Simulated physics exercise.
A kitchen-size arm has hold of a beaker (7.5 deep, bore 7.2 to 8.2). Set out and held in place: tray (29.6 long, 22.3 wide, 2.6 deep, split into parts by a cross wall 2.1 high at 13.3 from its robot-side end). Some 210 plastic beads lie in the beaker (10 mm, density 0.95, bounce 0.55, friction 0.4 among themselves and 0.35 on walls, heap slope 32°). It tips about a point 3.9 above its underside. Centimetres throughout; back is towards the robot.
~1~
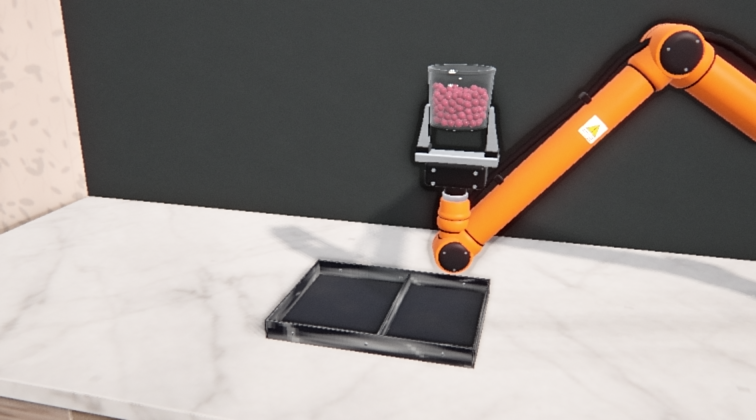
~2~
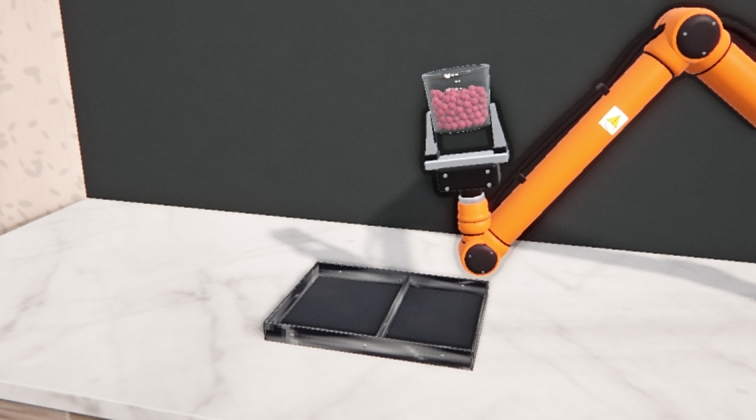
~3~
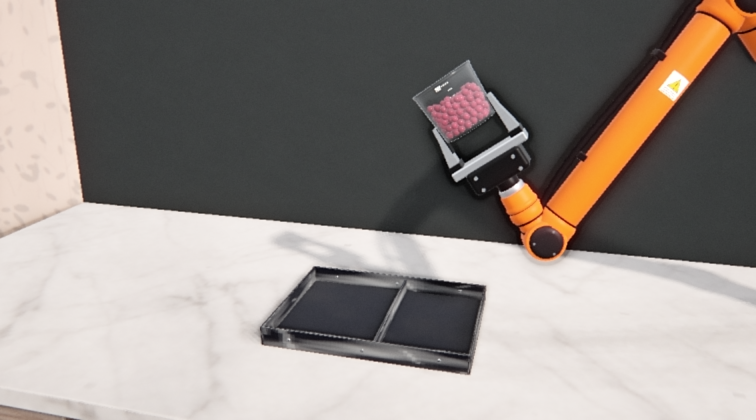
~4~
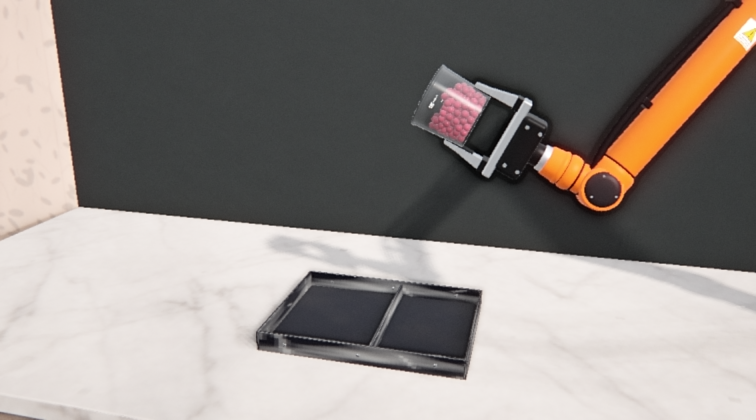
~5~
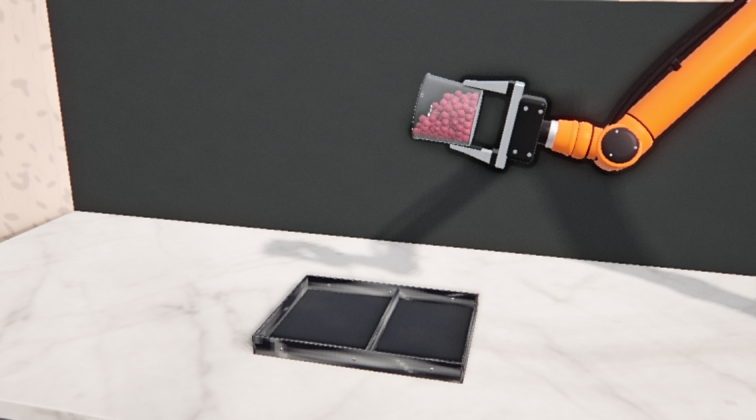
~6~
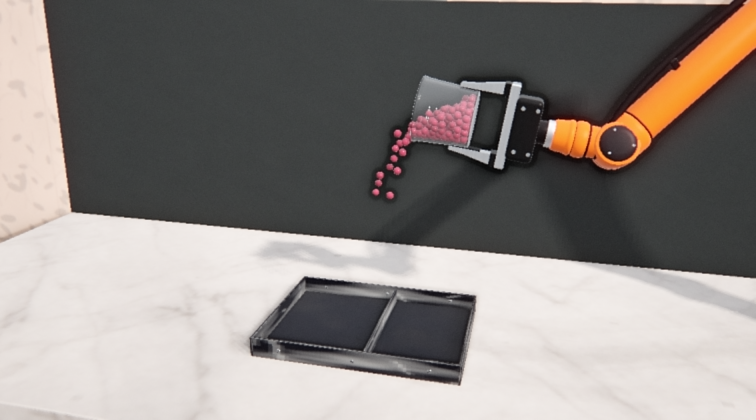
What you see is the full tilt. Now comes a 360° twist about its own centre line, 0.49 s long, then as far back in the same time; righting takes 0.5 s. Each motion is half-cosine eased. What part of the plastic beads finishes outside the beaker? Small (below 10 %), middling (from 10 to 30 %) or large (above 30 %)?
Answer: Large; above 30 % of the plastic beads finish outside the beaker.
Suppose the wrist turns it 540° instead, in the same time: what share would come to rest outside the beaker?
In that case some 55 per cent.
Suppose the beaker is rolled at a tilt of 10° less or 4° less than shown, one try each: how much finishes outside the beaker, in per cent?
Some 20 and 40 per cent.
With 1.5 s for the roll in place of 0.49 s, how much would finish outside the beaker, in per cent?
It would be near 70 per cent.
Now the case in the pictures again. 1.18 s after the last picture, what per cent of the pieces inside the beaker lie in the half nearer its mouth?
Roughly 30 per cent.
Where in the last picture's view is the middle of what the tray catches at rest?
At about (338, 324).
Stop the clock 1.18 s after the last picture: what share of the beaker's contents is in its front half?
Some 35 per cent.
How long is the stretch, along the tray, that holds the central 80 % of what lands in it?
About 18 cm.
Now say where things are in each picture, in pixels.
Beaker middle at (460, 98), upright; upper third of the load around (460, 95), from x 435 to 485, top at y 85; 212 in the beaker, in the first picture.
Beaker middle at (459, 100), tipped 10°; upper third of the load around (463, 97), from x 435 to 485, top at y 90, in the second picture.
Beaker middle at (457, 104), tipped 36°; upper third of the load around (466, 99), from x 430 to 485, top at y 85, in the third picture.
Beaker middle at (453, 109), tipped 64°; upper third of the load around (464, 99), from x 430 to 485, top at y 85, in the fourth picture.
Beaker middle at (449, 112), tipped 81°; upper third of the load around (460, 106), from x 415 to 475, top at y 95, in the fifth picture.
Beaker middle at (447, 114), tipped 82°; upper third of the load around (462, 113), from x 375 to 475, top at y 100; 200 in the beaker, 12 in flight or on a rim, in the sixth picture.
Then, 0.59 s later, tipped 82°, highest piece 37 above the table; 129 in the beaker, 39 in the far-side part, 7 in the robot-side part, 4 on the table or floor, 33 in flight or on a rim.
Then, 1.18 s later, tipped 53°, highest piece 35 above the table; 93 in the beaker, 72 in the far-side part, 16 in the robot-side part, 15 on the table or floor, 16 in flight or on a rim.
Then, 1.68 s later, upright, highest piece 36 above the table; 92 in the beaker, 82 in the far-side part, 21 on the table or floor, 17 in the robot-side part.
Then, 2.38 s later, upright, highest piece 36 above the table; 92 in the beaker, 82 in the far-side part, 21 on the table or floor, 17 in the robot-side part.
At rest, 92 in the beaker, 82 in the far-side part, 21 on the table or floor, 17 in the robot-side part. That is 57 % outside the beaker.
